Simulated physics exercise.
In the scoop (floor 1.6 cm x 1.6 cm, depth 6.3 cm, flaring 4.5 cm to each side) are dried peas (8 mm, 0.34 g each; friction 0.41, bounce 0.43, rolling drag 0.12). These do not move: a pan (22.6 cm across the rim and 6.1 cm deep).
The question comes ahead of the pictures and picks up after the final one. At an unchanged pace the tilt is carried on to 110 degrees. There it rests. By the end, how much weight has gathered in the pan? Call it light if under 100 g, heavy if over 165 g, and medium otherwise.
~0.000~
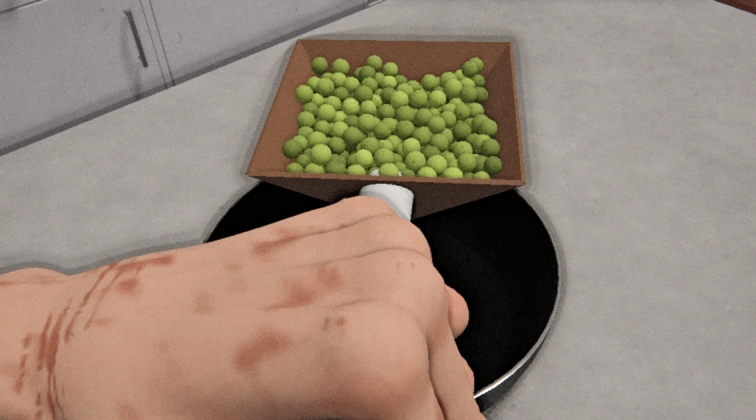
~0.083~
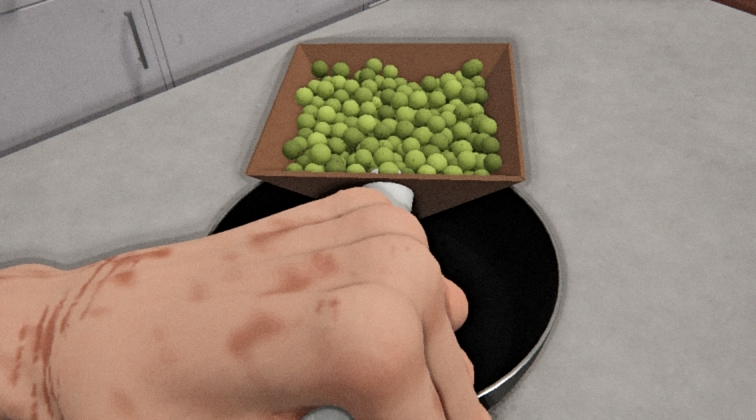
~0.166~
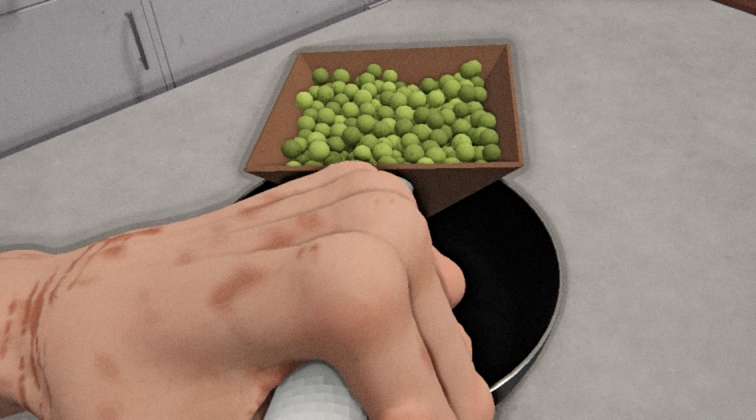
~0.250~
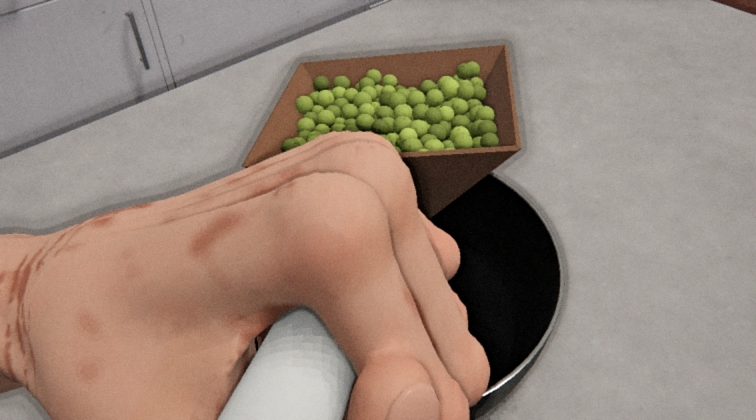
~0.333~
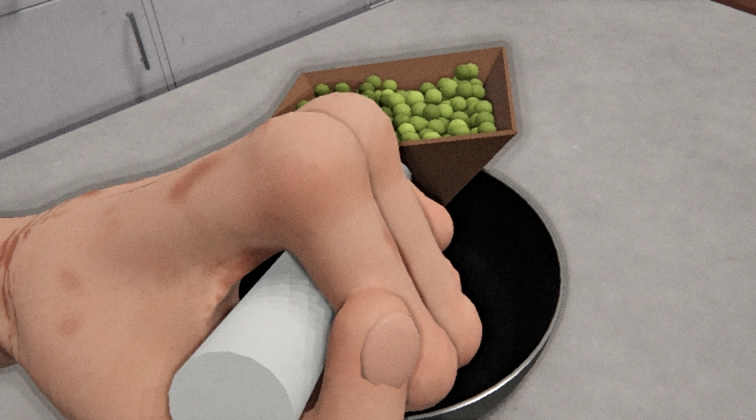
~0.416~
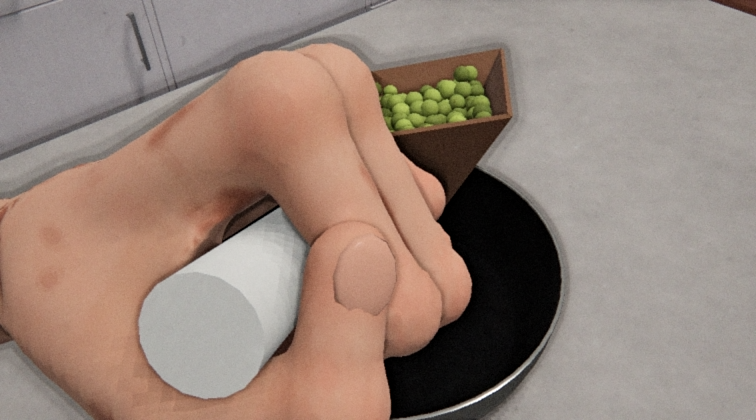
Medium.
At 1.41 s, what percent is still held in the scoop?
Roughly 35 per cent of the load is still held.
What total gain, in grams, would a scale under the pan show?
Approx. 110 g.
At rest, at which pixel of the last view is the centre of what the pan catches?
(335, 278), approximately.
After 0.96 s, tilt 51 degrees; 0 g in the pan, scoop holds 100 %.
After 1.41 s, tilt 76 degrees; 60 g in the pan, scoop holds 35 %.
Then, at 1.83 s, tilt 99 degrees; 112 g in the pan, scoop holds 0 %.
Then, at 2.23 s, tilt 110 degrees; 112 g in the pan, scoop holds 0 %.
In the end, at 2.5 s, 112 g in the pan, scoop holds 0 %.
